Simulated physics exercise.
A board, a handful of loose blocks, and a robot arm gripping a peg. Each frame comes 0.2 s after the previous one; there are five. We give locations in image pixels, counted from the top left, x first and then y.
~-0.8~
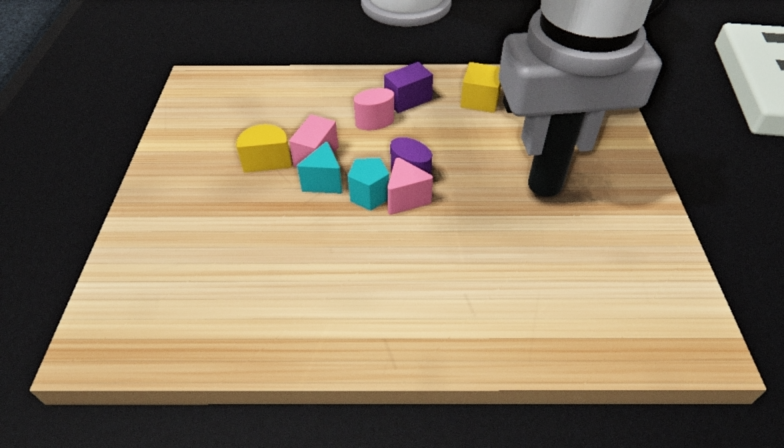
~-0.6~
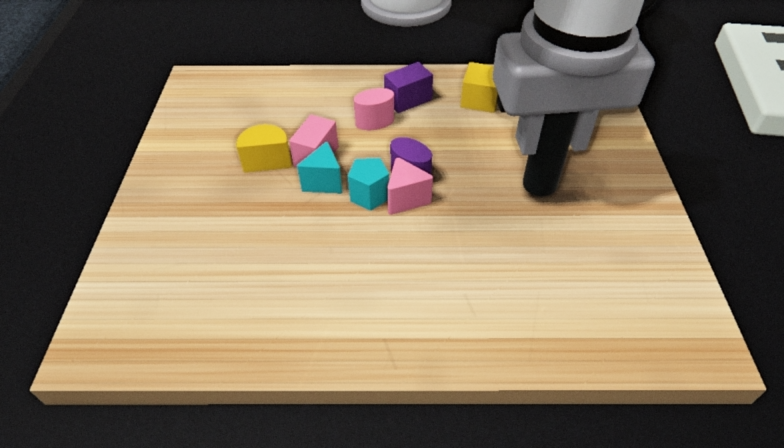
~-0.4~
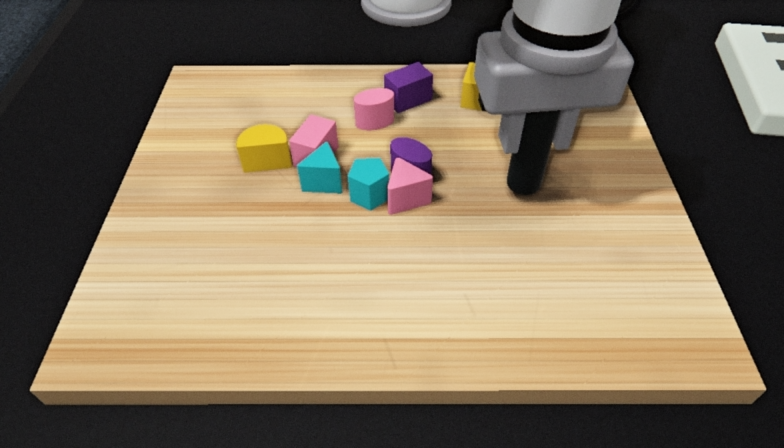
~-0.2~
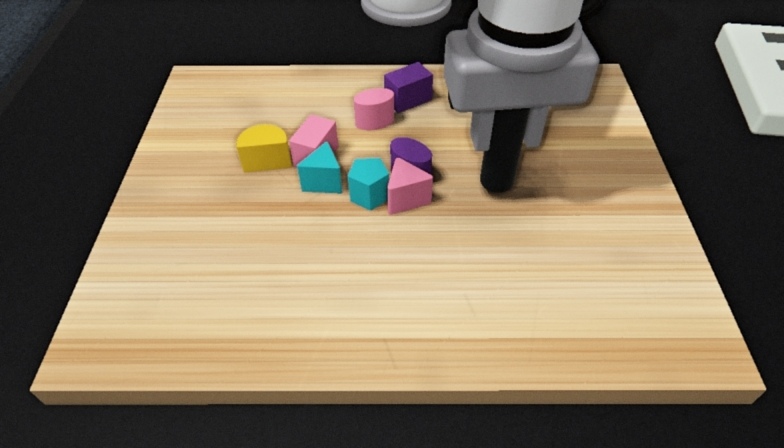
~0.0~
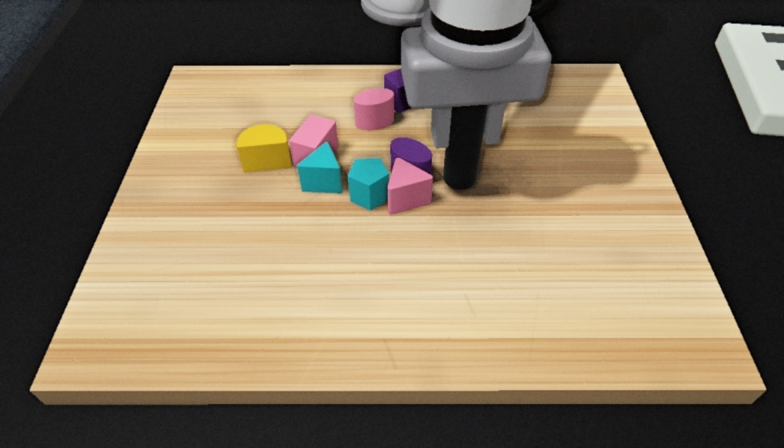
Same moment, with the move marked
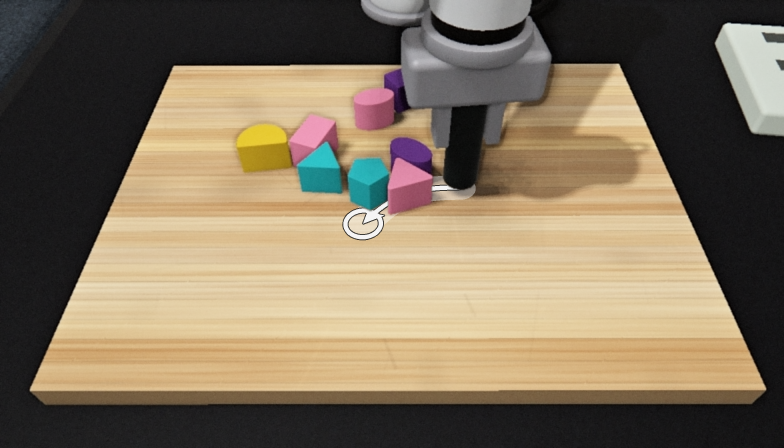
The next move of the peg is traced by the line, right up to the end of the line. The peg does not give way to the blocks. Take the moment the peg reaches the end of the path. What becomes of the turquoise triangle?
The push misses it.
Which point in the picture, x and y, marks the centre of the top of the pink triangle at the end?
In the picture, it is at (352, 223).
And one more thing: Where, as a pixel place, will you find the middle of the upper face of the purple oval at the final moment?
Around pixel (388, 145).
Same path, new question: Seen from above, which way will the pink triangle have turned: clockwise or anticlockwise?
From the top: Counterclockwise.
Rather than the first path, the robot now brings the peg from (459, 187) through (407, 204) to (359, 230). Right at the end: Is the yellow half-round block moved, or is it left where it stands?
It is untouched.
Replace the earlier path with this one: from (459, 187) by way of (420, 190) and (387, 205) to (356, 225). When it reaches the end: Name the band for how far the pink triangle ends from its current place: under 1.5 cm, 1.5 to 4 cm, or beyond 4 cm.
It moves quite far, over 4 cm.
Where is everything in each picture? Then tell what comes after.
In the first picture, tip of the peg (545, 186), middles of tops, turquoise triangle (321, 158), turquoise five-sided block (368, 170), pink triangle (406, 174), purple oval (411, 149).
In the second picture, peg (539, 186), nothing pushed.
In the third picture, peg (523, 185), nothing pushed.
In the fourth picture, peg (497, 182), nothing pushed.
In the fifth picture, peg (460, 179), turquoise triangle (321, 158), turquoise five-sided block (368, 170), pink triangle (406, 174), purple oval (411, 149).
The line goes from (459, 187) through (422, 190) and (389, 202) to (363, 224).
What follows on the original path. One third of the way, peg (422, 182); turquoise five-sided block (364, 170); pink triangle (398, 179); purple oval (395, 145), turned 30° clockwise.
Two thirds of the way, peg (389, 195); turquoise five-sided block (347, 177), turned 55° clockwise; pink triangle (369, 199), turned 15° clockwise; purple oval (388, 145), turned 55° clockwise.
At the end, peg (363, 216); turquoise triangle unmoved; turquoise five-sided block (330, 183), turned 105° clockwise; pink triangle (352, 223), turned 25° anticlockwise; purple oval (388, 145), turned 55° clockwise.
